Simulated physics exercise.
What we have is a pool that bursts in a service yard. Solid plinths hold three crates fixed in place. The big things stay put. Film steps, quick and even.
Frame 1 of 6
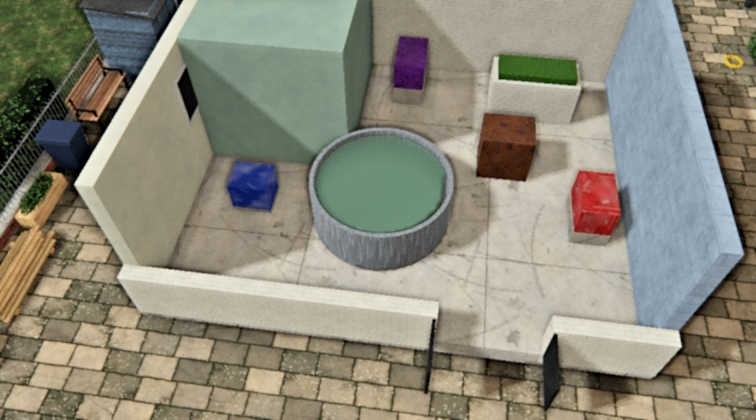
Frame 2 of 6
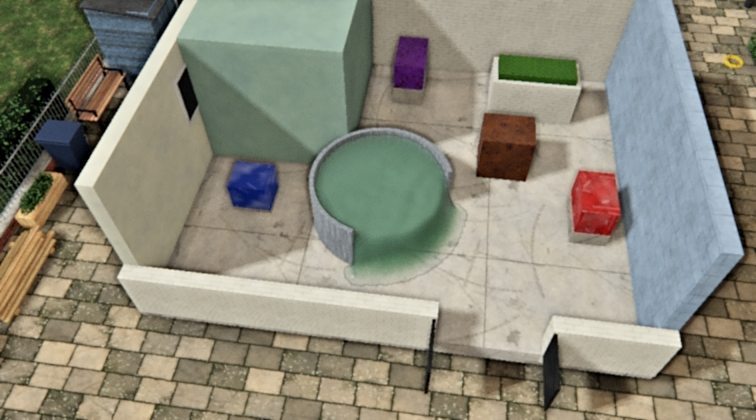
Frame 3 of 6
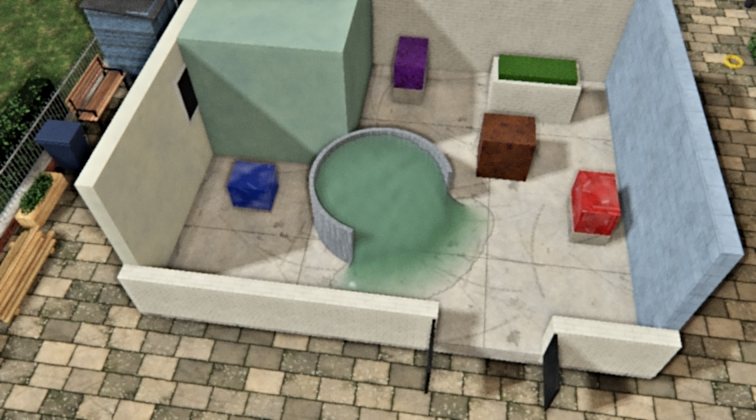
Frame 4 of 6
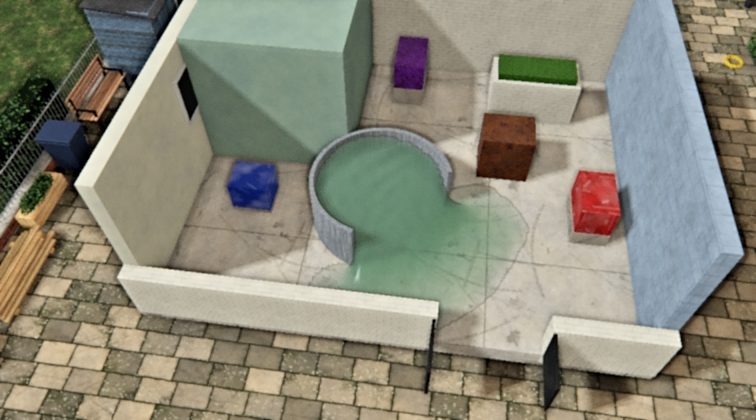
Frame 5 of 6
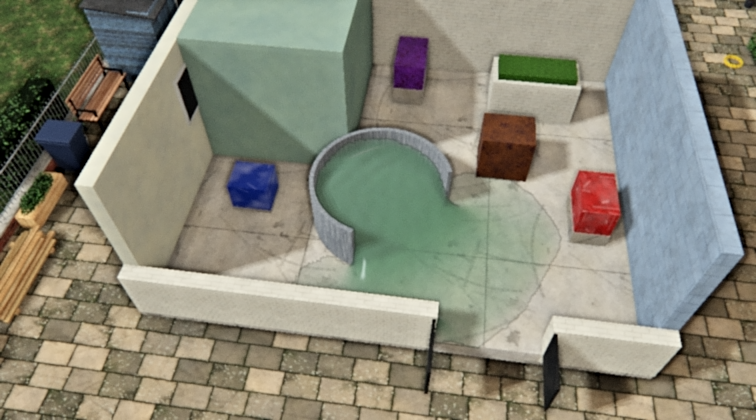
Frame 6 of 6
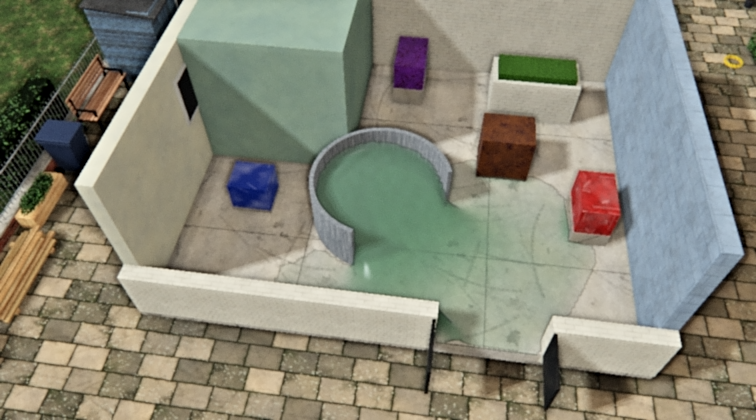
In a walled yard with coloured blocks, the front right side of a round grey pool gave way, and green water poured out and spread across the paving toward the red block and the gateway.
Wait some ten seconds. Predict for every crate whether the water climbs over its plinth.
In the end blue crate: Touched; purple crate: Untouched; red crate: Touched.
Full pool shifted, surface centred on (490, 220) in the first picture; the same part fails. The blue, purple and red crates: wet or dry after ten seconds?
Blue crate is untouched; purple crate is untouched; red crate gets overtopped.
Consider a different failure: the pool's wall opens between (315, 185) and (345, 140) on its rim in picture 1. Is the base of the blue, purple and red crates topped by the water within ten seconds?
Going crate by crate, the blue one gets flooded, the purple one comes through dry and the red one comes through dry.
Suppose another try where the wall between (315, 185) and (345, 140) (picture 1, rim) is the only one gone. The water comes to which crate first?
That would be the blue-painted one.
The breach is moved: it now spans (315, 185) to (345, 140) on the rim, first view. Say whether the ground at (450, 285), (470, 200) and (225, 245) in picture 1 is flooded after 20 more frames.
One by one, they turn out drenched, not soaked and drenched.
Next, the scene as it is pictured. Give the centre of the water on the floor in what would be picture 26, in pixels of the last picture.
It is around (459, 246).
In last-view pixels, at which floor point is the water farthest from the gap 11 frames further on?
Estimated pixel: (602, 103).
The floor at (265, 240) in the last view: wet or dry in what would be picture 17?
Answer: Flooding.
A moment on, water covers 45 % of the floor; the blue crate not reached, the purple crate not reached, the red crate water round its plinth.
Next, water covers 60 % of the floor; the blue crate water round its plinth, the purple crate not reached, the red crate water round its plinth.
Then, water covers 70 % of the floor; the blue crate water round its plinth, the purple crate not reached, the red crate water round its plinth.
Later, water covers 95 % of the floor; the blue crate water round its plinth, the purple crate water round its plinth, the red crate water round its plinth.
In the end, water covers 100 % of the floor; the blue crate was topped, the purple crate stayed above the water, the red crate was topped.
